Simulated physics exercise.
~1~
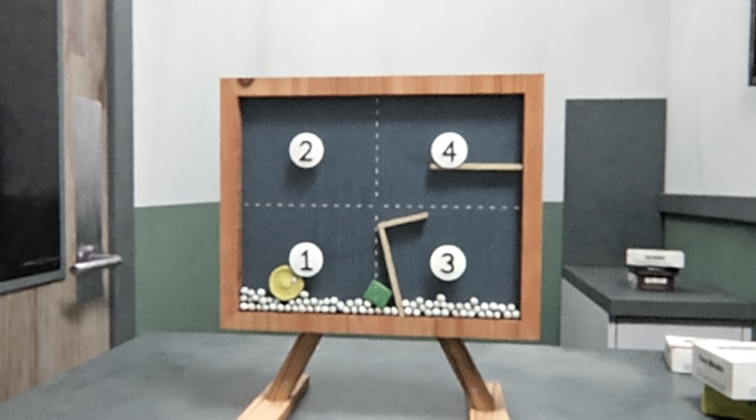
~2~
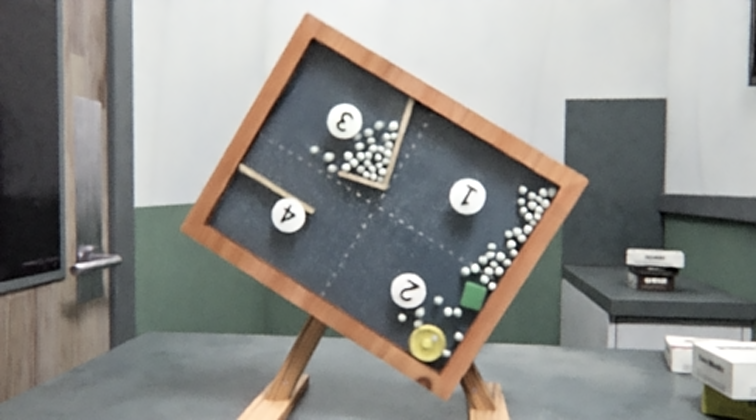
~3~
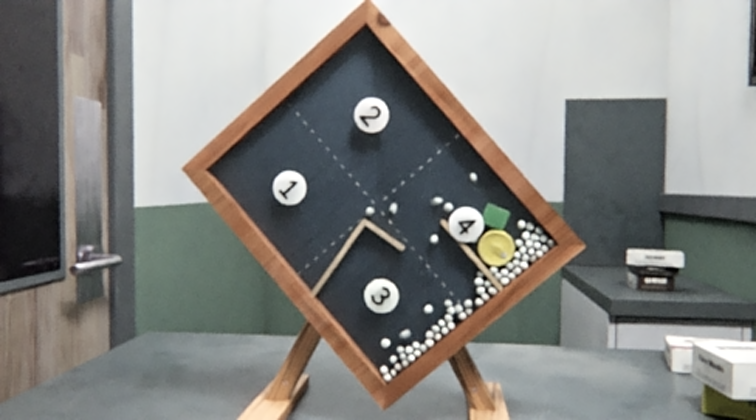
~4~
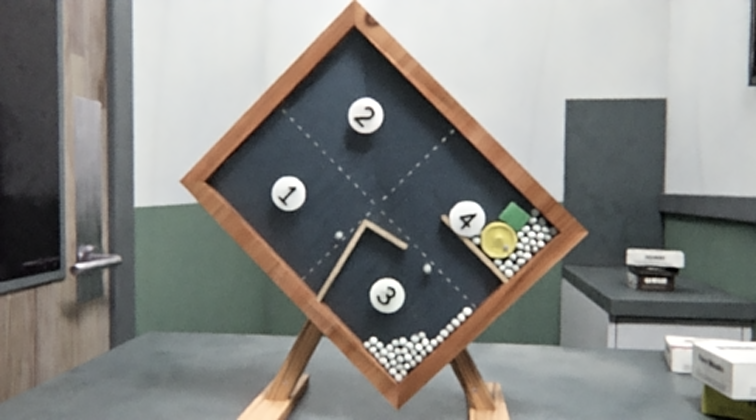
The wooden case turns anticlockwise and stops tilted, its disc and block resting in quarter four.
